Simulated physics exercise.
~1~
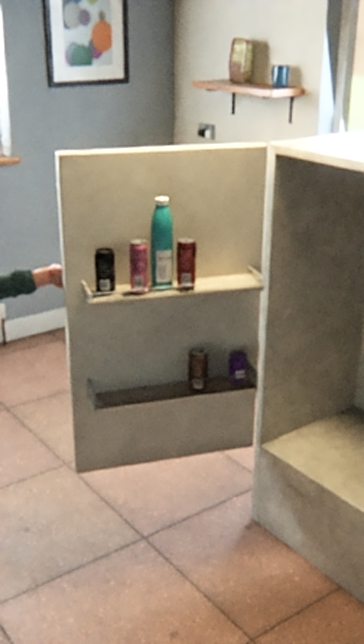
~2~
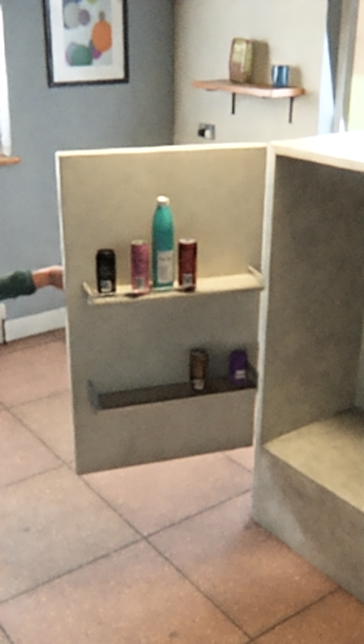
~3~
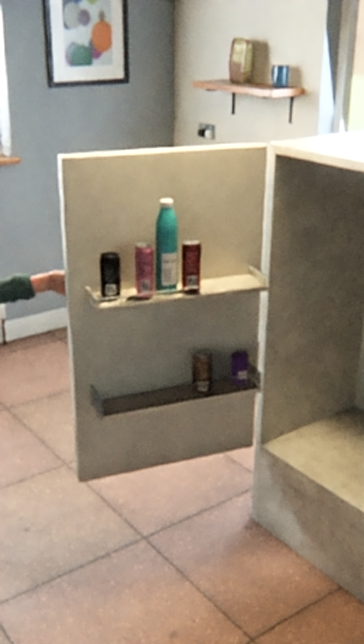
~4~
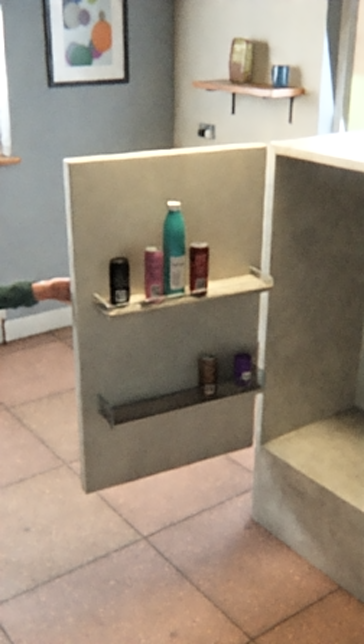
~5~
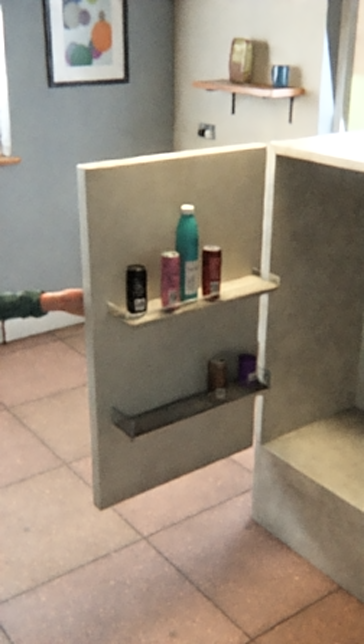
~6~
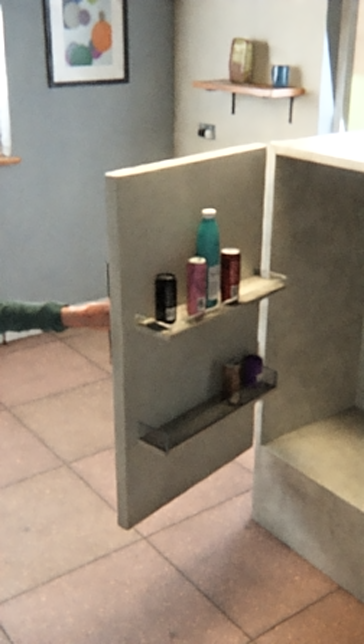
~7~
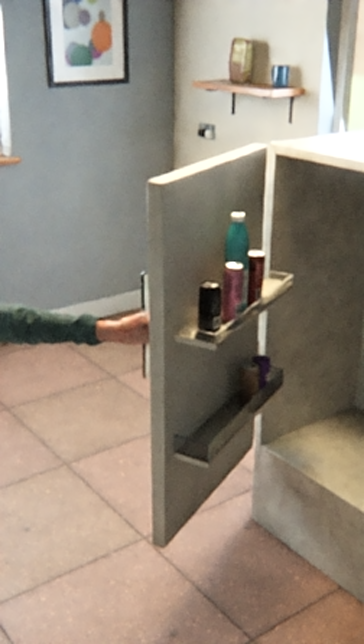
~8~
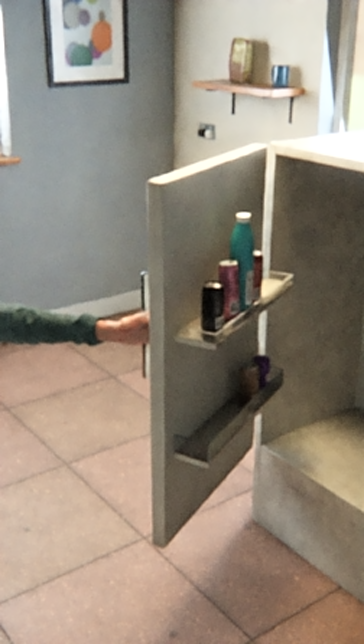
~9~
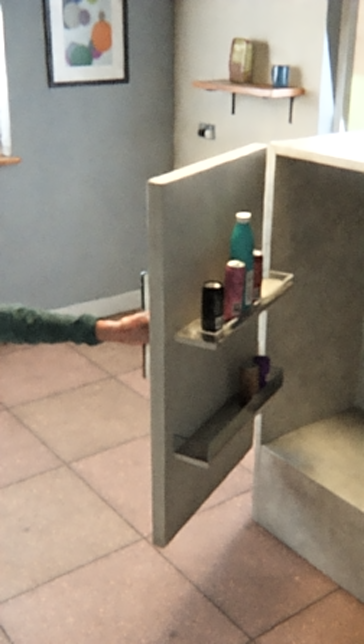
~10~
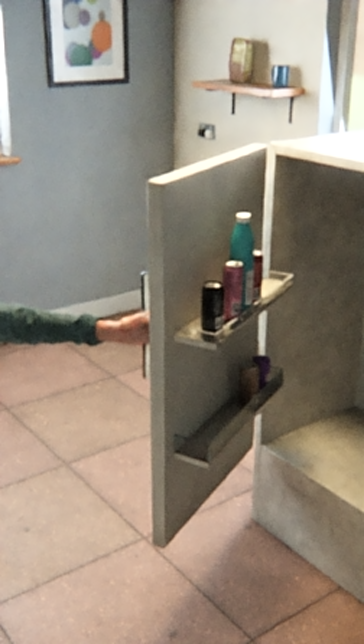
In a room with a tiled floor, a hand pushed an open fridge door holding cans and a turquoise bottle partway towards shut, then stopped and held it there, with the cans and bottle still upright on their racks.
